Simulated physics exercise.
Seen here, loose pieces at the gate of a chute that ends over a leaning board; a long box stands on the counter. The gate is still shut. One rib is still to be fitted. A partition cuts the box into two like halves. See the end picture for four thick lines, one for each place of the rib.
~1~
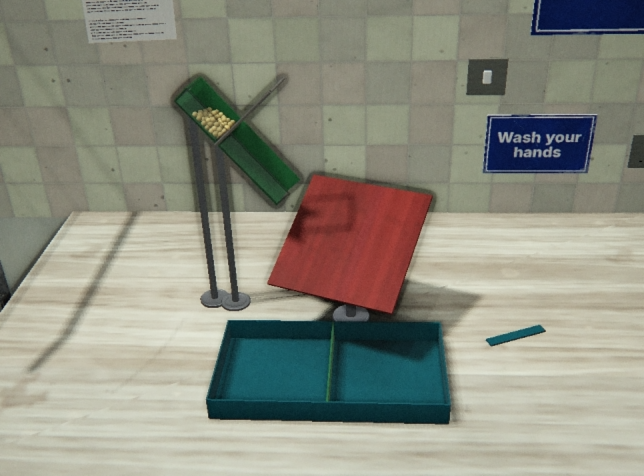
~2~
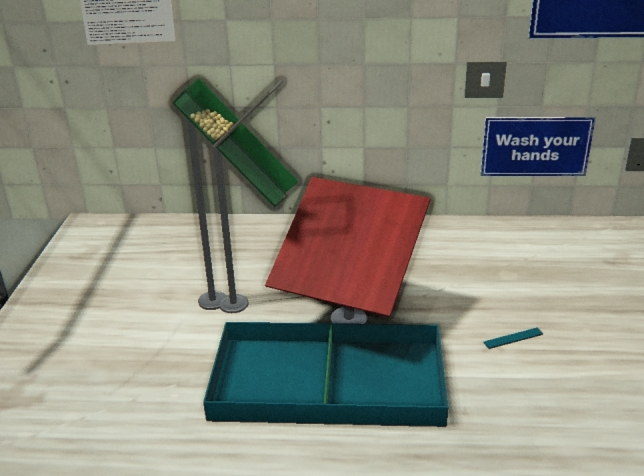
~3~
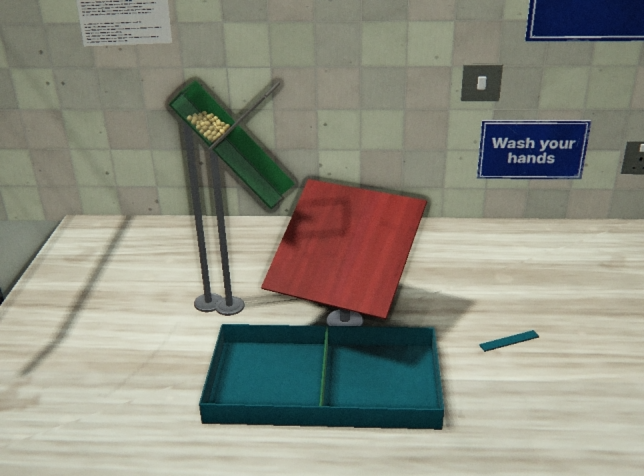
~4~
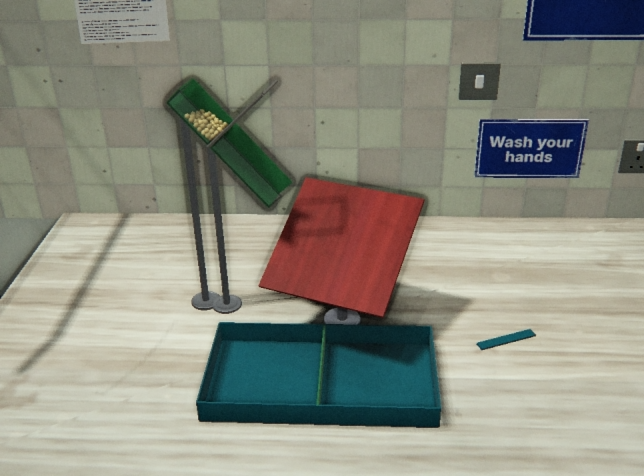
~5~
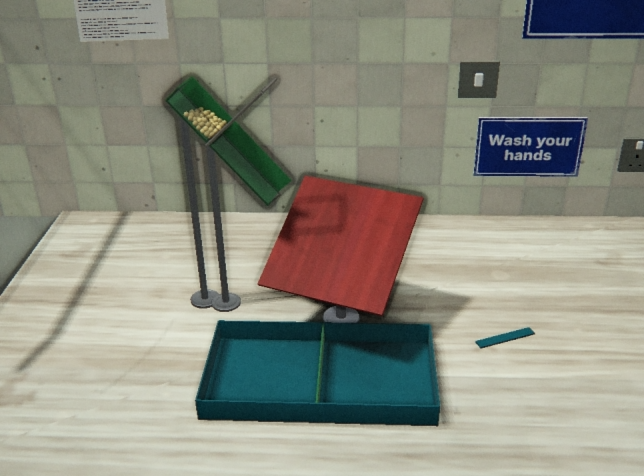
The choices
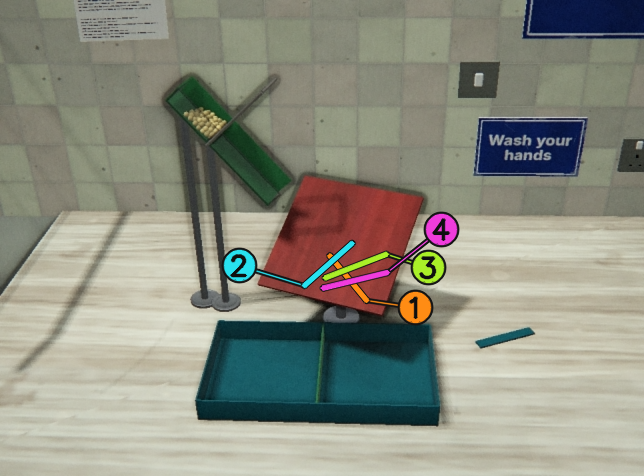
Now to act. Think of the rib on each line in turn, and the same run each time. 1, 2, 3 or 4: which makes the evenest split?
Use line 1.
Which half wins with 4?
More lands on the left.
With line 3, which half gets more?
More lands on the left.
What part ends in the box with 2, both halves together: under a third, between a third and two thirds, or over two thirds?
Over two thirds.
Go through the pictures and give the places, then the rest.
In the first frame, load behind the gate at (215, 123), soya beans; lip of the chute at (282, 198), sloping fairly steeply.
In the second frame, middle of the board at (348, 241), tilted fairly steeply; middle of its low edge at (325, 300); of its high edge at (369, 187).
In the third frame, front corners of the box at (200, 404) and (443, 410); front end of its middle wall at (320, 407).
In the fourth frame, middle of the load at (207, 125); lip at (274, 200).
In the fifth frame, middle of the load at (206, 124); lip at (273, 198).
On the marked copy, line 1 from (329, 255) to (366, 300); line 2 from (352, 243) to (304, 285); line 3 from (386, 254) to (325, 277); line 4 from (387, 272) to (323, 288).
With 1, of what is caught, about two thirds in the left half, about a third in the right.
With 2, of what is caught, nearly all in the left half, a small part in the right.
With 3, of what is caught, nearly all in the left half, a small part in the right.
With 4, of what is caught, nearly all in the left half, a small part in the right.
